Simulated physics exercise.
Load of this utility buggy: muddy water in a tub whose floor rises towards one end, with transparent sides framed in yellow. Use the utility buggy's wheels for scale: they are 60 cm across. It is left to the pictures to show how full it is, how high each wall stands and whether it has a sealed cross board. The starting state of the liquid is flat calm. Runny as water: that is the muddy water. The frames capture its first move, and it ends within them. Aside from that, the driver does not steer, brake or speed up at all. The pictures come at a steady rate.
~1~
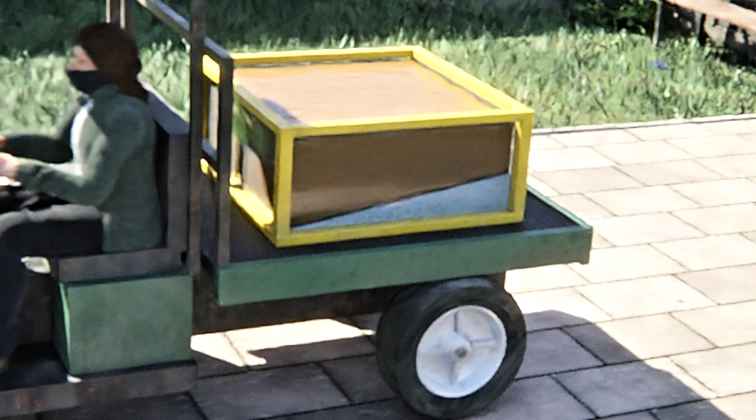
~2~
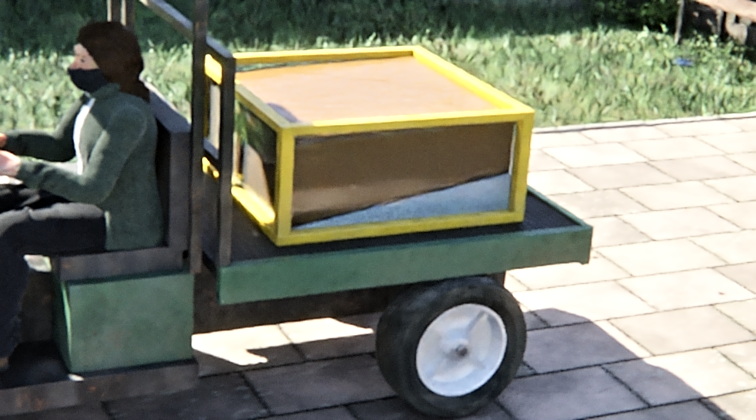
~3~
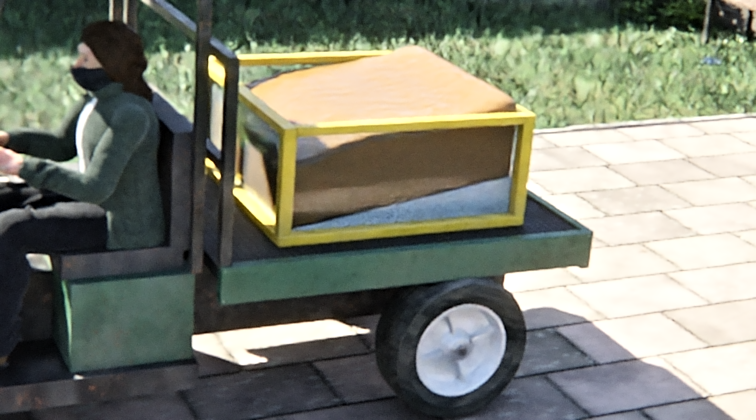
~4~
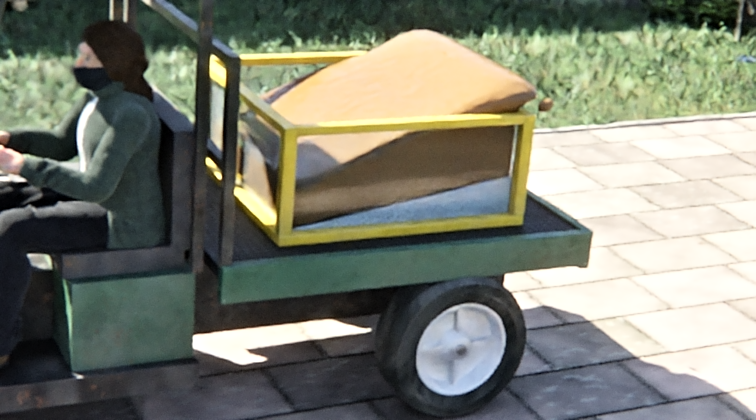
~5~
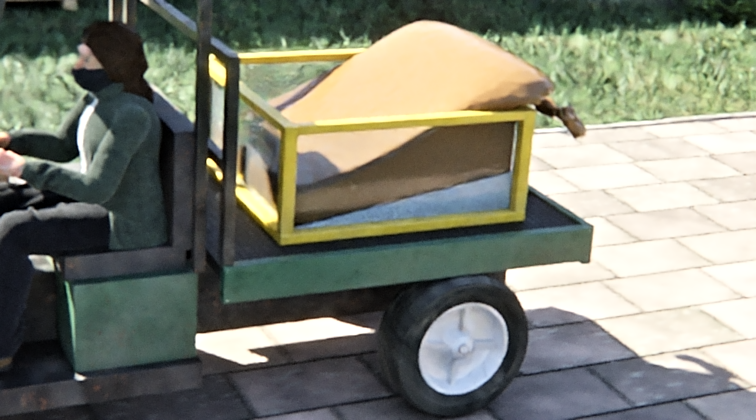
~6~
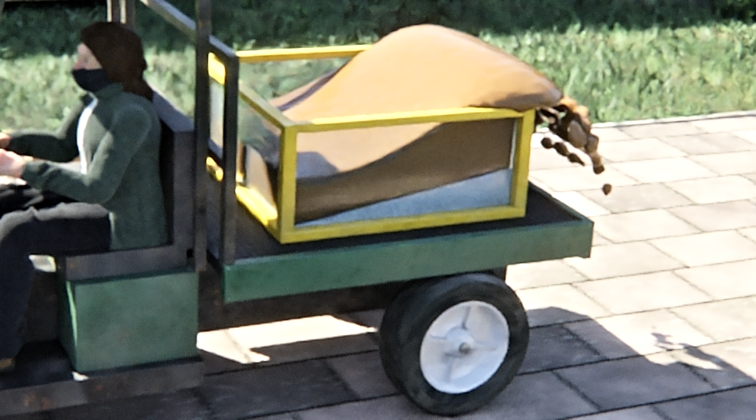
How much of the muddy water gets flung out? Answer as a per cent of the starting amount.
Close to 22 per cent of the starting amount.
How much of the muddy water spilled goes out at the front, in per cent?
About 0 per cent.
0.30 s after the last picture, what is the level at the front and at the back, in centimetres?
It reads roughly 34 cm up front and 36 cm at the back.
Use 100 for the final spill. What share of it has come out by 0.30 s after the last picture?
Roughly 80 per cent.
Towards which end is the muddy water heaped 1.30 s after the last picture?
Towards the aft end.
Then, 0.30 s later than the final frame, front 33 cm, middle 30 cm, back 36 cm above the lowest part of the floor; the loss stands at 18 per cent, over the back, a little elsewhere.
Then, 0.80 s later than the final frame, front 40 cm, middle 35 cm, back 20 cm above the lowest part of the floor; the loss stands at 19 per cent, over the back, a little elsewhere.
Then, 1.30 s later than the final frame, front 24 cm, middle 29 cm, back 45 cm above the lowest part of the floor; the loss stands at 20 per cent, over the back, a little elsewhere.
Then, 2.99 s later than the final frame, the loss stands at 22 per cent, over the back, a little elsewhere, 61 of 275 litres.
